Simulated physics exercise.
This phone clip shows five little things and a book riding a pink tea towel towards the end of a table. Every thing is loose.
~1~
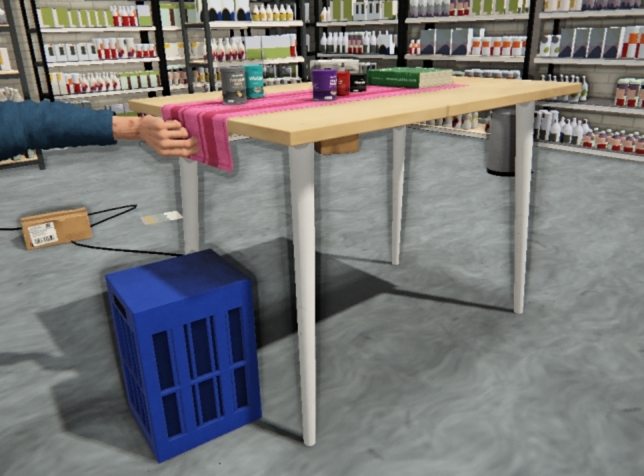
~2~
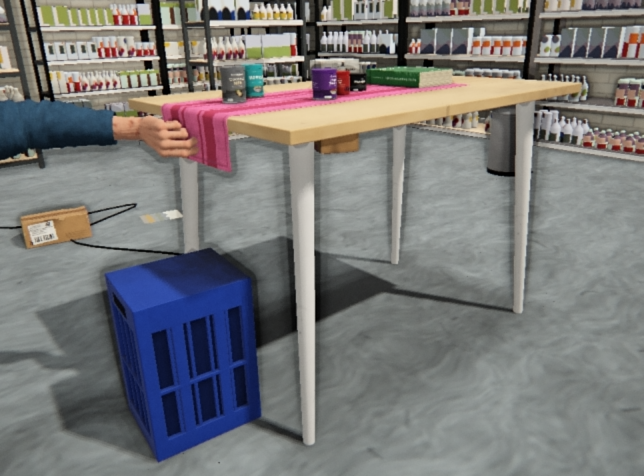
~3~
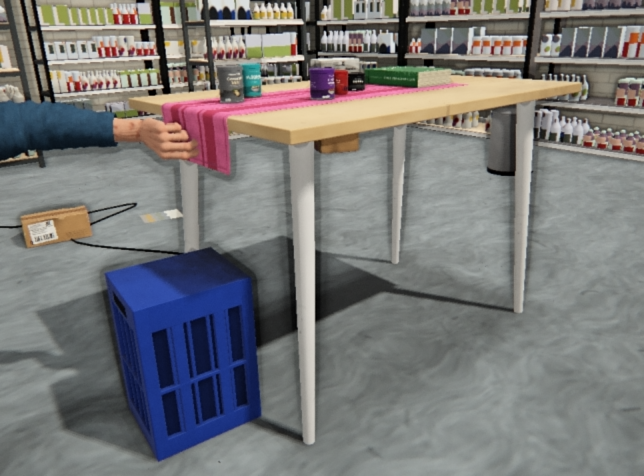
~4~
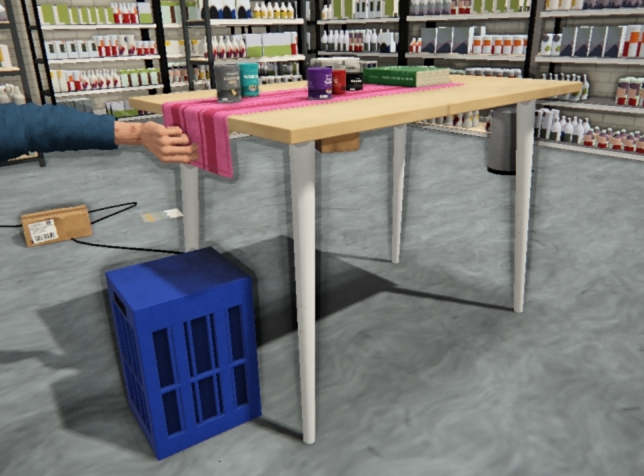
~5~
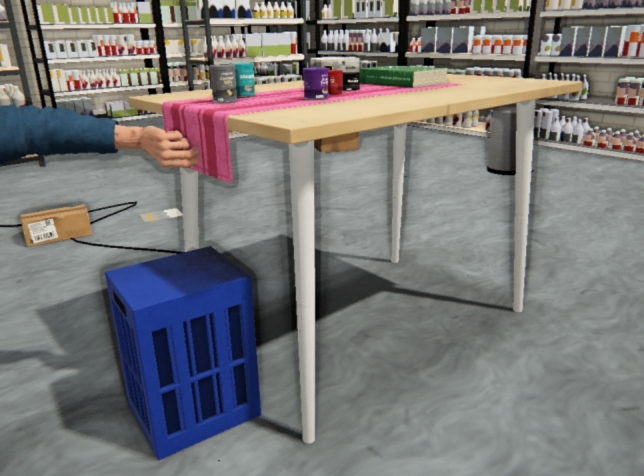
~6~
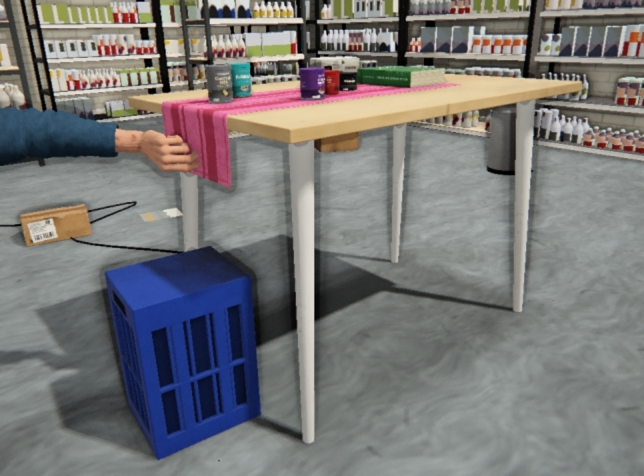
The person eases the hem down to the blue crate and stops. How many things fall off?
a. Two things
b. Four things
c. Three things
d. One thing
Two things.
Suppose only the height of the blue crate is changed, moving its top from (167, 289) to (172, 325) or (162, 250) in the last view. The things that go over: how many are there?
Over the edge: 3, then 1.
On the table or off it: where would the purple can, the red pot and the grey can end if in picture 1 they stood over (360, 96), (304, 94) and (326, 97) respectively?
Looks like the purple can hangs in there, the red pot hangs in there, and the grey can hangs in there.
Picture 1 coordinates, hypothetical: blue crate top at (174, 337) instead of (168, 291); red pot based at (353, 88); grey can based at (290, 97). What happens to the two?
In the end the red pot rides it out; meanwhile the grey can gets dislodged.
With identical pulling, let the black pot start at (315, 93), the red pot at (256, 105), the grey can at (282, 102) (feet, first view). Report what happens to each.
Black pot: Stays. Red pot: Goes. Grey can: Goes.
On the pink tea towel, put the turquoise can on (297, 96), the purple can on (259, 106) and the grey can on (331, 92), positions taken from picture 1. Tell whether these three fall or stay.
The turquoise can? It stays where it is. The purple can tips off, and the grey can stays where it is.
Soon after, hem near (203, 246); grey can gone.
After that, hem on the crate; grey can and turquoise can gone.
In the end, hem on the crate; grey can and turquoise can gone. It carries off two.
